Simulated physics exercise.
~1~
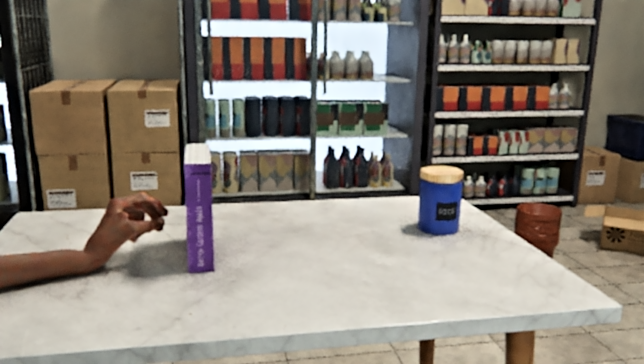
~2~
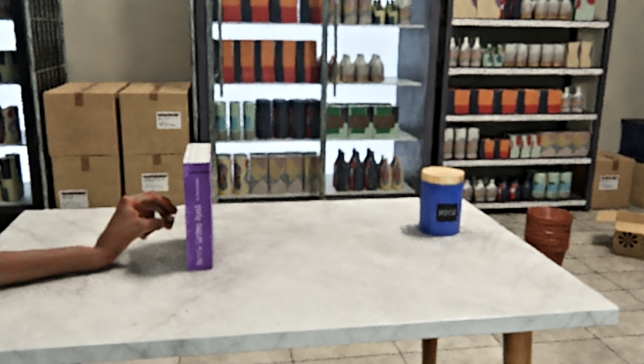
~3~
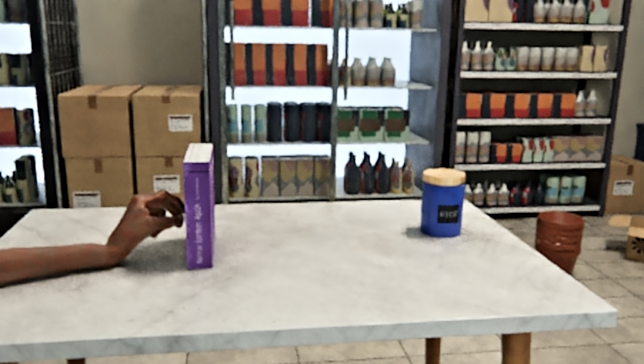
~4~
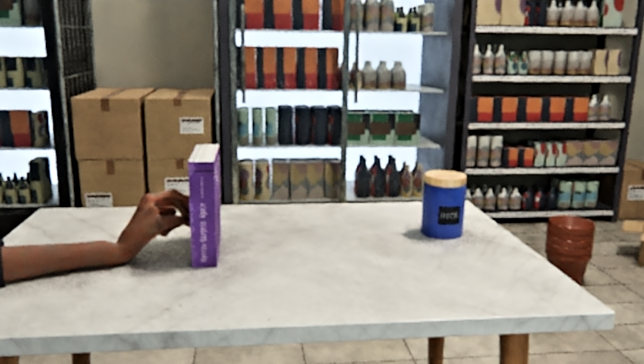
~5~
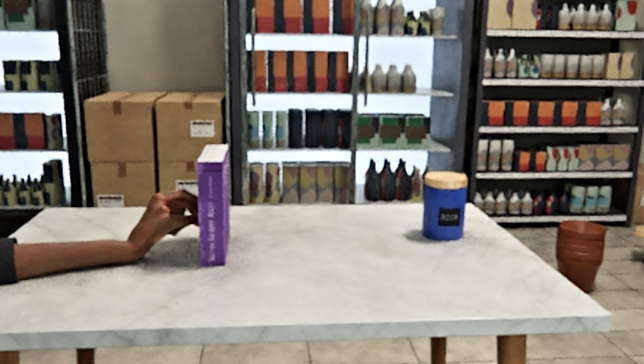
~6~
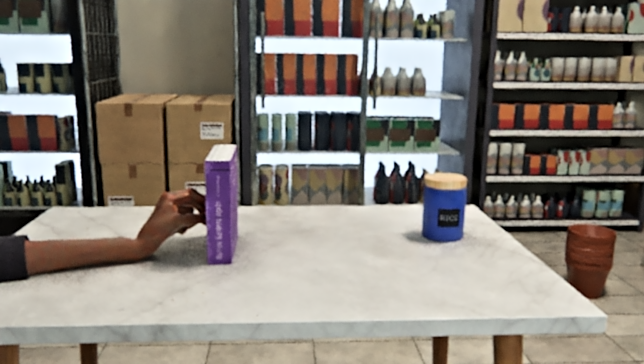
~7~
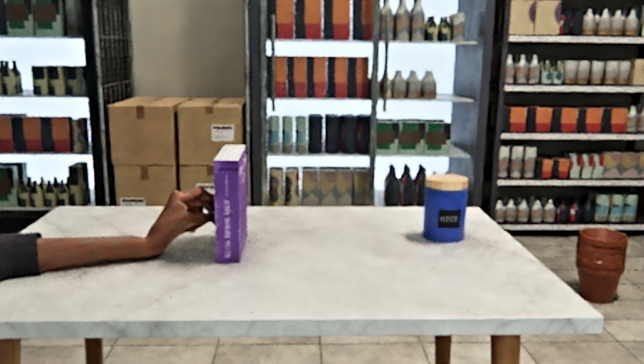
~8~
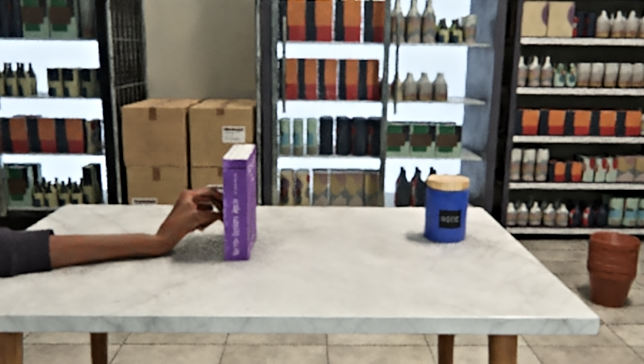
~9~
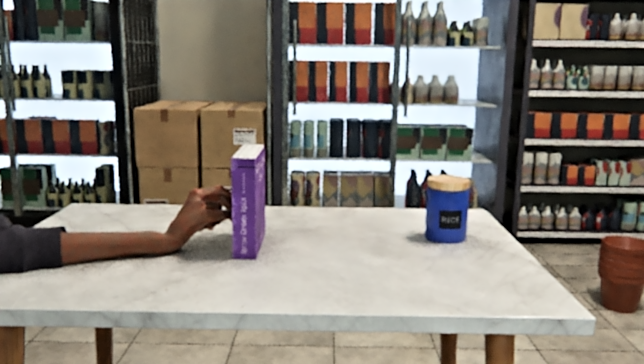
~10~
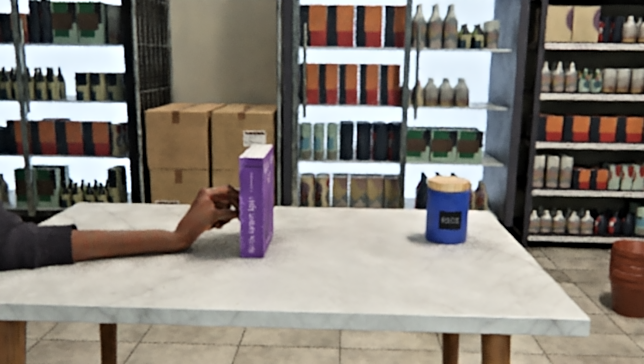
The video shows a hand reaching in from the left and slowly pushing an upright purple book rightward across a marble-patterned table in a shop, while the view drifts sideways. The book stays standing, ending nearer the blue jar, which remains in its place.
